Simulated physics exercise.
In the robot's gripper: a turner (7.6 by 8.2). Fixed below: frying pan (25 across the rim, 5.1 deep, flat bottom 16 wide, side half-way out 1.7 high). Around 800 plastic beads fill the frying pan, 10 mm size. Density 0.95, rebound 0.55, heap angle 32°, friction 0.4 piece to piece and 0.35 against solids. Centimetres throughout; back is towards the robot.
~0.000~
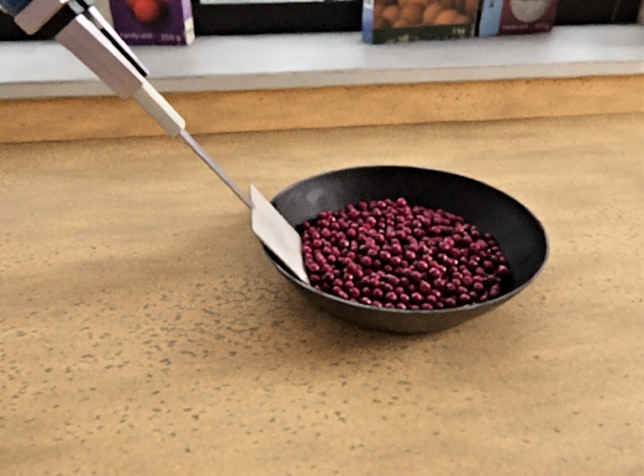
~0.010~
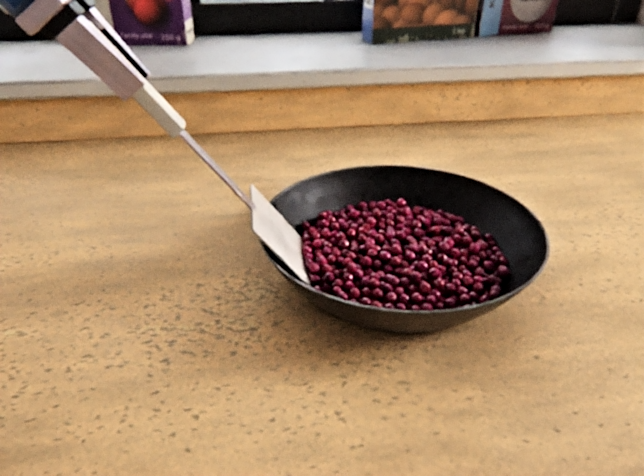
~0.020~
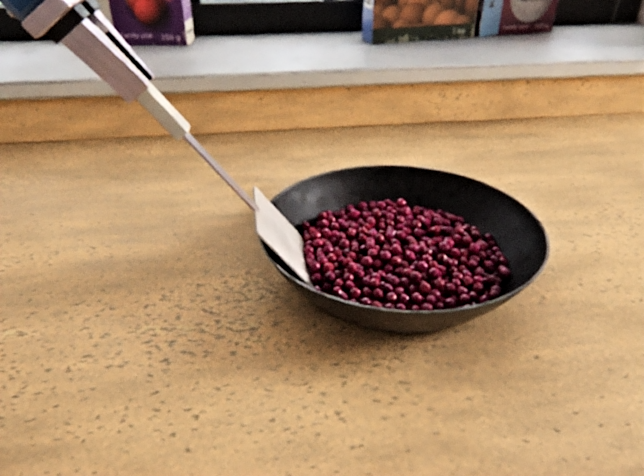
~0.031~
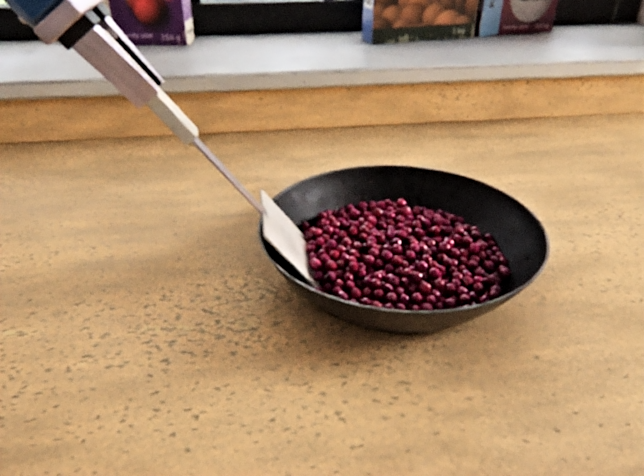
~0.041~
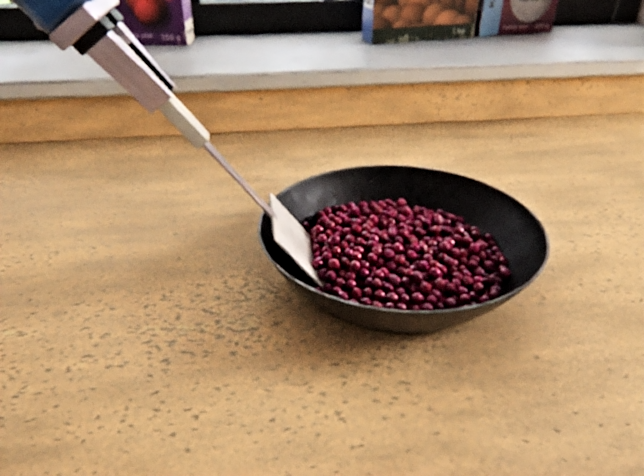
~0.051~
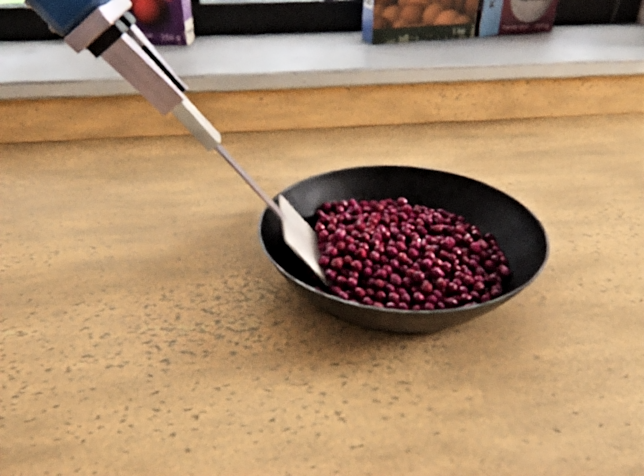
On a speckled tan counter near a window ledge, a robot arm slowly pushed a pale turner a short way rightward from the left side of a black pan, nudging the dark red beads slightly.
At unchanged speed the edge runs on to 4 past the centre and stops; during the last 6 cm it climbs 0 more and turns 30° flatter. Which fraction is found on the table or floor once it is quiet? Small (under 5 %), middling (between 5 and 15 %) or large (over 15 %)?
Answer: Small; under 5 % of the plastic beads finish on the table or floor.
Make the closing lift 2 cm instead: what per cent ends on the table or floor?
Some 0 per cent.
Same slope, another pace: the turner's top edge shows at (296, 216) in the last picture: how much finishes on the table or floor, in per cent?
Some 0 per cent.
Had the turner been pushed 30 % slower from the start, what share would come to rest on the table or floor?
In that case some 0 per cent.
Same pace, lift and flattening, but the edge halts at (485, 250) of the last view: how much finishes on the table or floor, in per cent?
Some 10 per cent.
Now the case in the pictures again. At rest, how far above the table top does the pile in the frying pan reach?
About 5.5 cm.
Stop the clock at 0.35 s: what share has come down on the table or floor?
Roughly 0 per cent.
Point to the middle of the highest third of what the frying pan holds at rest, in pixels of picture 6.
Around (462, 236).
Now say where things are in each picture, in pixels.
In the first picture, turner top edge at (251, 205), sloping 54°; upper third of the load around (398, 250), from x 305 to 505, top at y 205; 796 in the frying pan.
In the second picture, turner top edge at (251, 206), sloping 54°; upper third of the load around (398, 250), from x 305 to 505, top at y 205.
In the third picture, turner top edge at (255, 208), sloping 54°; upper third of the load around (397, 250), from x 305 to 505, top at y 205.
In the fourth picture, turner top edge at (262, 211), sloping 54°; upper third of the load around (396, 249), from x 305 to 505, top at y 205.
In the fifth picture, turner top edge at (272, 215), sloping 54°; upper third of the load around (392, 247), from x 305 to 505, top at y 205.
In the sixth picture, turner top edge at (282, 216), sloping 54°; upper third of the load around (391, 245), from x 300 to 505, top at y 200; 796 in the frying pan.
By 0.09 s, sloping 53°, highest piece 7 above the table; 796 in the frying pan.
By 0.13 s, sloping 41°, highest piece 8 above the table; 796 in the frying pan.
By 0.35 s, sloping 24°, highest piece 5 above the table; 795 in the frying pan, 1 on the table or floor.
By 1.40 s, sloping 24°, highest piece 5 above the table; 795 in the frying pan, 1 on the table or floor.
Final count, 795 in the frying pan, 1 on the table or floor. That is 0 % on the table or floor.
